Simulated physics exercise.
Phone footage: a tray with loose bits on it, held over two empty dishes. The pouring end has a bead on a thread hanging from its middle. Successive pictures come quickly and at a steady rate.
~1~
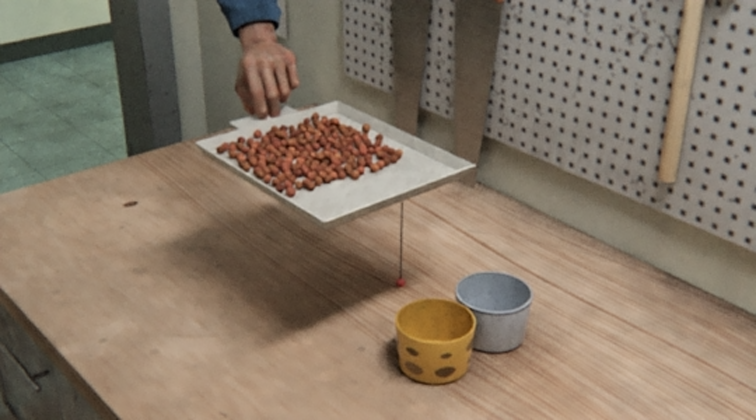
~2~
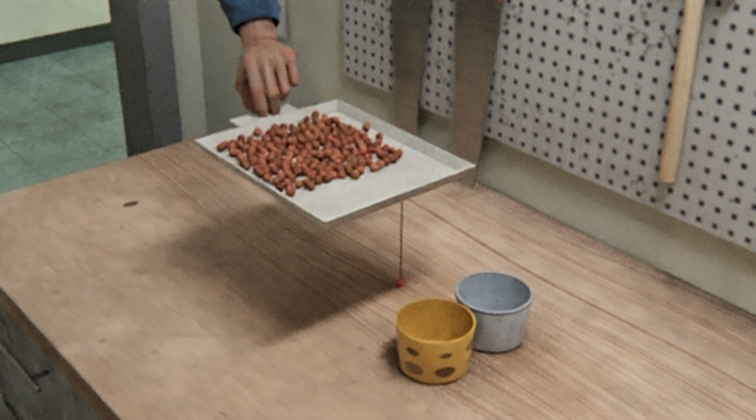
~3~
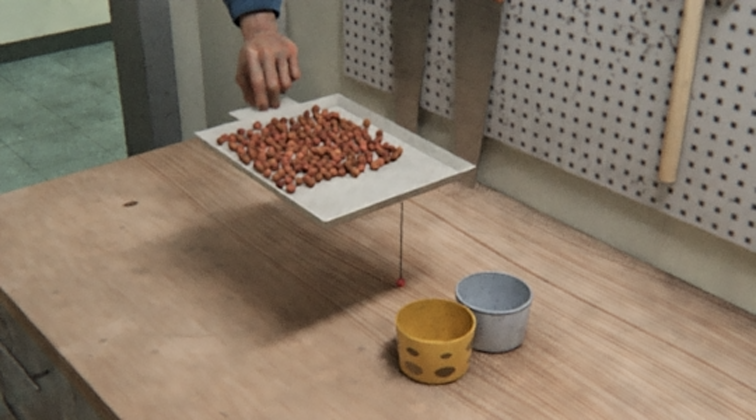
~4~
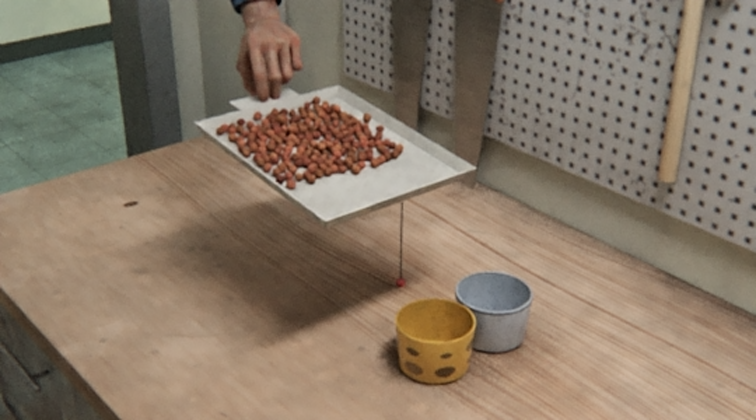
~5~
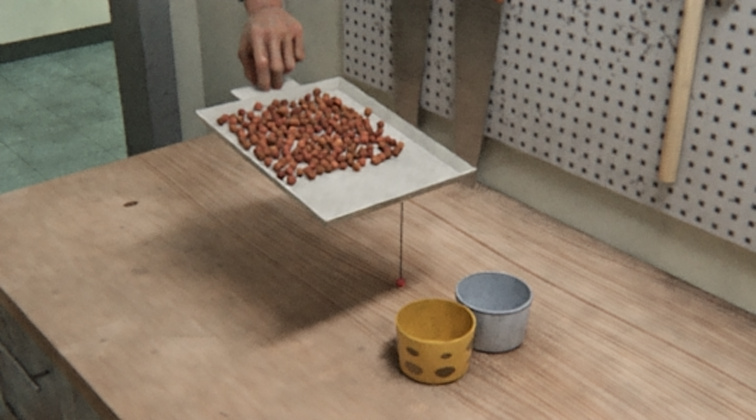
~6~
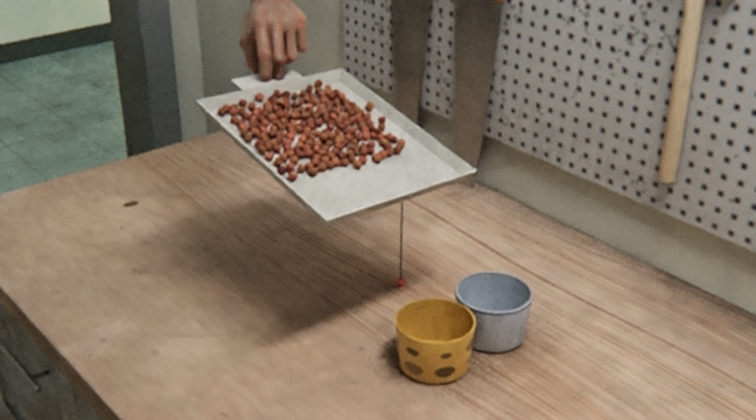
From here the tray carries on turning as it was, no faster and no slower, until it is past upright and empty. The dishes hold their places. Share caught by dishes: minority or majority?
Looks like most of the load ends up caught, you see.
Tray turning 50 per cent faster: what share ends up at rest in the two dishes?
About 70 %.
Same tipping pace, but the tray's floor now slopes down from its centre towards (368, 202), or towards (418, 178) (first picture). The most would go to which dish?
One gives the leftmost dish and two gives the rightmost dish.
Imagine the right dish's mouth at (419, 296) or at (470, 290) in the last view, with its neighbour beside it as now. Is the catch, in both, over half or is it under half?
With the first shift the pair saves less than a half; with the second, beyond half.
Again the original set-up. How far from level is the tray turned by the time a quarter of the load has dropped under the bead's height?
60°.
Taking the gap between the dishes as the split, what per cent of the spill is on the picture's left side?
70 %, roughly.
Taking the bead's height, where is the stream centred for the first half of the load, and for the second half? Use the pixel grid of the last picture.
First close to (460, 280), next close to (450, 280).
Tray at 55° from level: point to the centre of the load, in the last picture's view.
Look around (424, 182) in the last picture.
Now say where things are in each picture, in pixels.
In the first picture, corners of the pouring end near (326, 217) and (467, 165), level; middle of the load near (309, 151), clay pellets; left dish near (462, 356); right dish near (520, 325); bead on its thread near (401, 283).
In the second picture, corners of the pouring end near (326, 217) and (467, 165), level; middle of the load near (309, 149).
In the third picture, corners of the pouring end near (326, 217) and (467, 166), tipped barely, lowest at the right corner; middle of the load near (309, 145).
In the fourth picture, corners of the pouring end near (327, 216) and (468, 167), tipped a little, lowest at the right corner; middle of the load near (309, 139).
In the fifth picture, corners of the pouring end near (327, 215) and (468, 168), tipped a little, lowest at the right corner; middle of the load near (310, 132).
In the sixth picture, corners of the pouring end near (328, 215) and (469, 169), tipped a little, lowest at the right corner; middle of the load near (311, 126); left dish near (462, 356); right dish near (520, 325).
Shortly afterwards, tray tipped steeply; the bulk on the tray; a little in the left dish; a little in the right dish; only a few outside both; a little in the air.
Next, tray tipped right over; only a few on the tray; near a quarter in the left dish; near a third in the right dish; near a quarter outside both; a little in the air.
Some moments later, tray tipped past a quarter turn; near a third in the left dish; near a third in the right dish; near a quarter outside both.
In the end, tray tipped past a quarter turn; near a third in the left dish; near a third in the right dish; near a quarter outside both.
